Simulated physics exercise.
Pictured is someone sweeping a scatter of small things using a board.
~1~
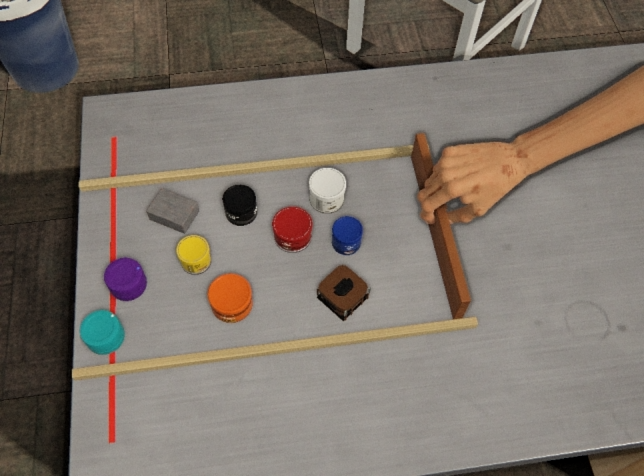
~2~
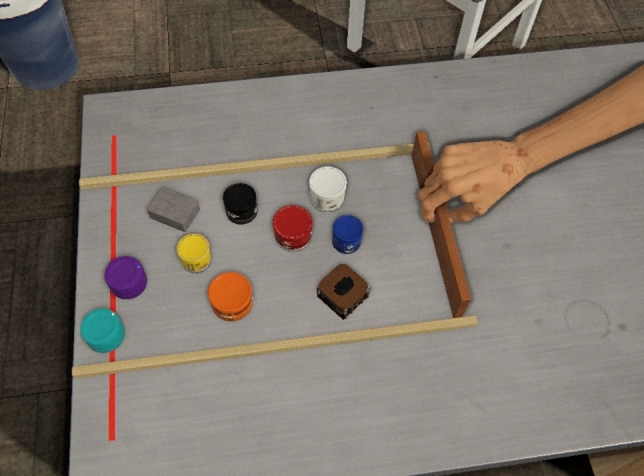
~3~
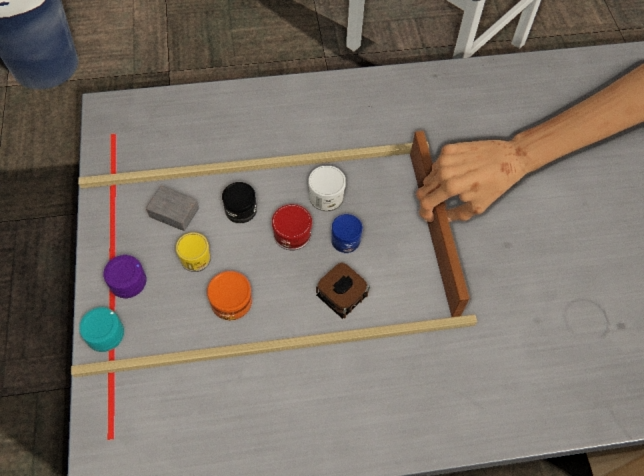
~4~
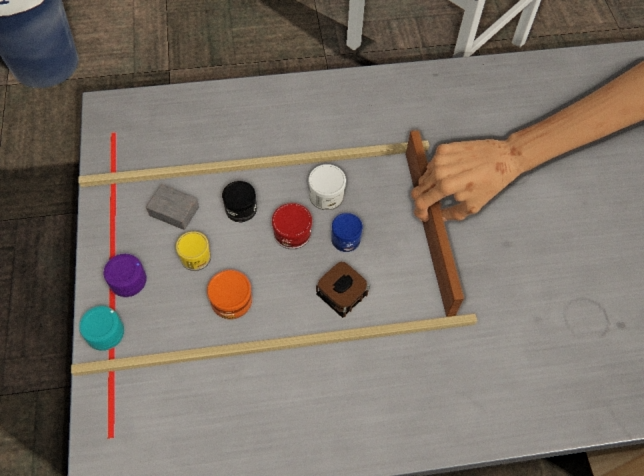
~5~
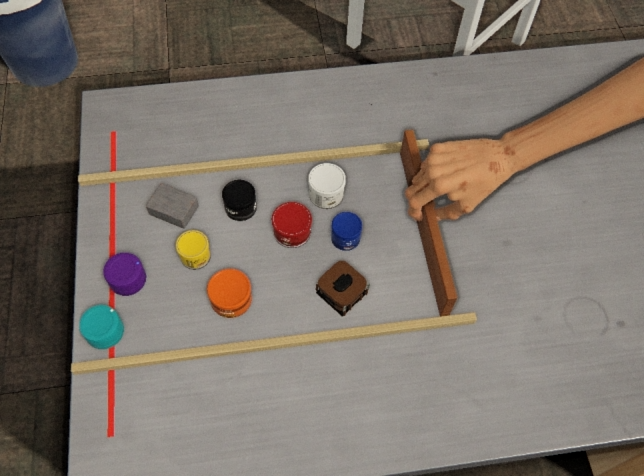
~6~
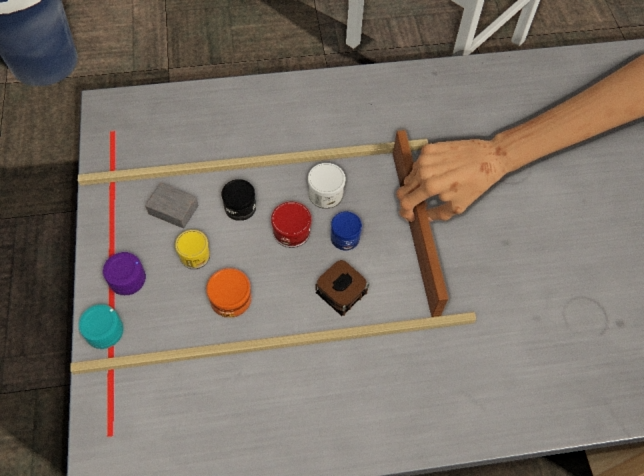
A hand held a wooden board upright between two pale strips on a grey table, then slid it slightly left, while the colourful lids, tubs and grey block stayed where they were.
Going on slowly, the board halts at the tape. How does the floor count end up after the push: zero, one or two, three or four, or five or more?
Band: Five fallers or above.
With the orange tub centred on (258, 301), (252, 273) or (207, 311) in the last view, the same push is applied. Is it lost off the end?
In order, it goes down; goes down; goes down.
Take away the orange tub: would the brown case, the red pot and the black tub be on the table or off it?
Brown case - safe, red pot - safe, black tub - gone.
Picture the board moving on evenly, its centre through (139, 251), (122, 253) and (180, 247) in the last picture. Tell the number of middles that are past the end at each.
3, 5, 0.
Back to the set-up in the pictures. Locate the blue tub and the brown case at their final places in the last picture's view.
Okay, so first (93, 271), and next (89, 307).
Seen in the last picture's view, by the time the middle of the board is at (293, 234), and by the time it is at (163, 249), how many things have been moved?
The first count is 5, and then it's 10.
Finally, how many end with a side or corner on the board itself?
4 in contact.
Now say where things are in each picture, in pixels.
In the first frame, turquoise lid (102, 333); purple lid (126, 279); grey block (173, 211); board (438, 222); tape (113, 271).
In the second frame, purple lid (126, 278); black tub (241, 204).
In the third frame, grey block (173, 208); white pot (327, 189).
In the fourth frame, turquoise lid (102, 328); orange tub (230, 295).
In the fifth frame, purple lid (125, 274); red pot (292, 225).
In the sixth frame, turquoise lid (101, 327); purple lid (125, 274); grey block (172, 205); board (418, 220); tape (112, 265).
Soon after, none off yet; turquoise lid at rest near (101, 327); purple lid at rest near (125, 274); grey block at rest near (172, 205).
Then, none off yet; turquoise lid at rest near (101, 327); purple lid at rest near (125, 274); grey block moved about its own width near (119, 211).
By the end, the number that fall off is five or more; fallen, black tub, orange tub, yellow tin, grey block, purple lid and turquoise lid.
